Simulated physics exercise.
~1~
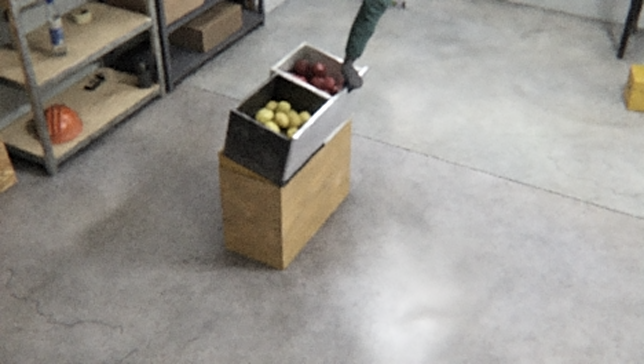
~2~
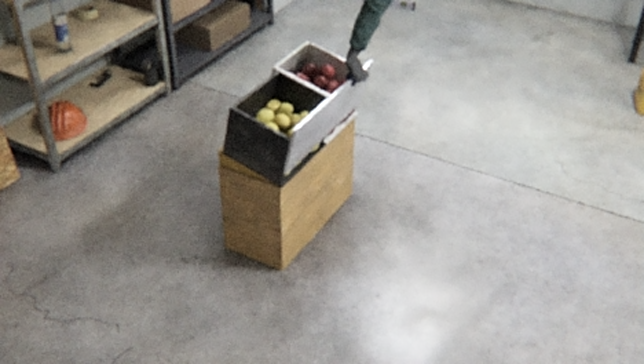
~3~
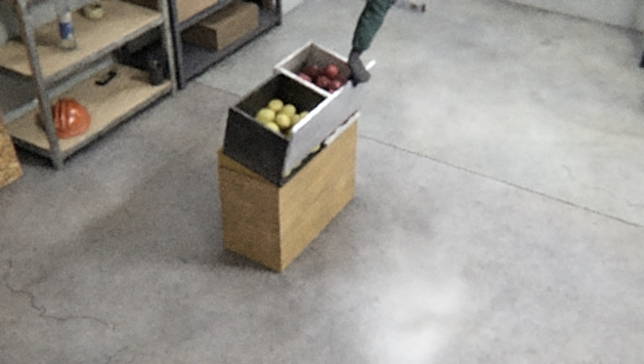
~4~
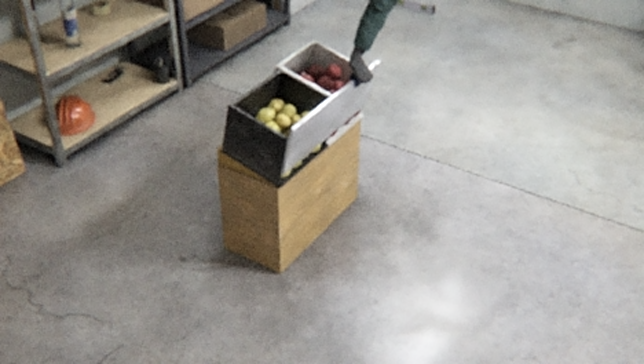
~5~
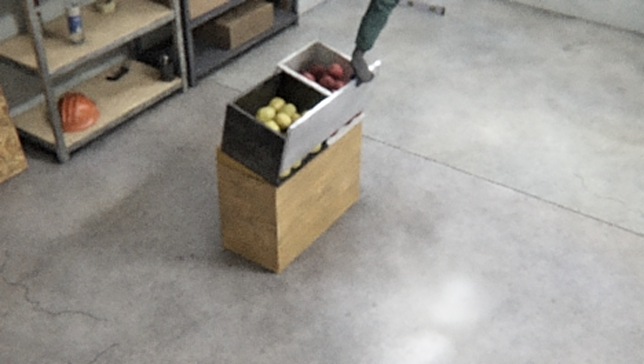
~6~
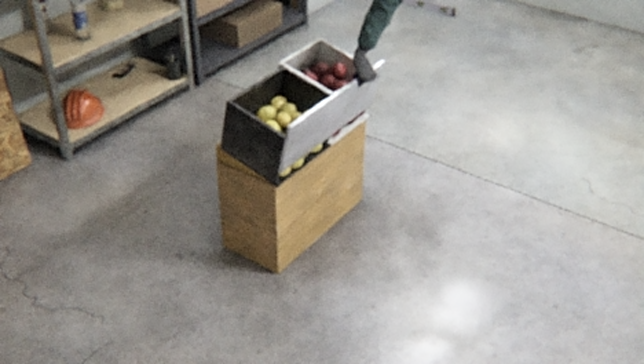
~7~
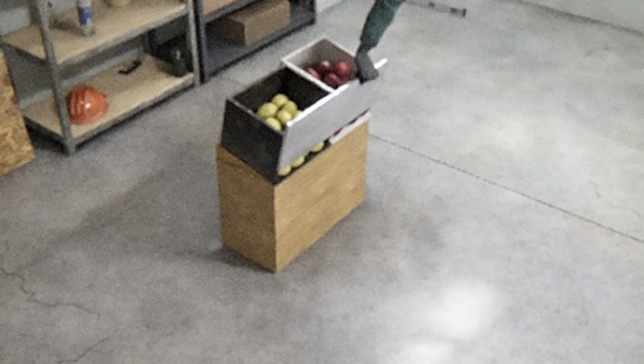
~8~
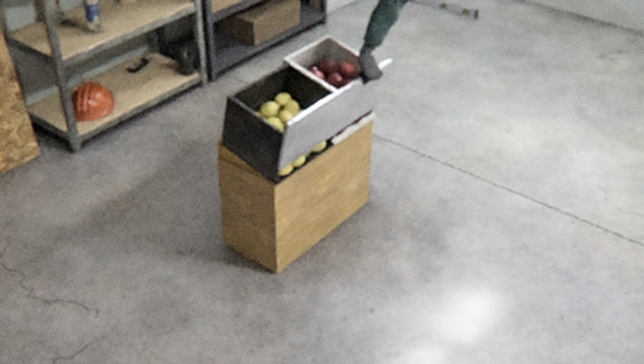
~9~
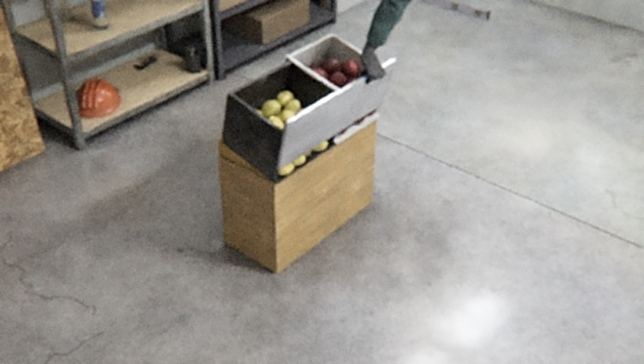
The footage shows a gloved hand resting at the upper end of two joined bins, one white with red apples and one black with lemons, tilted on a wooden stand, as the view drifts slightly sideways; the bins stay in place and no fruit reaches the floor.
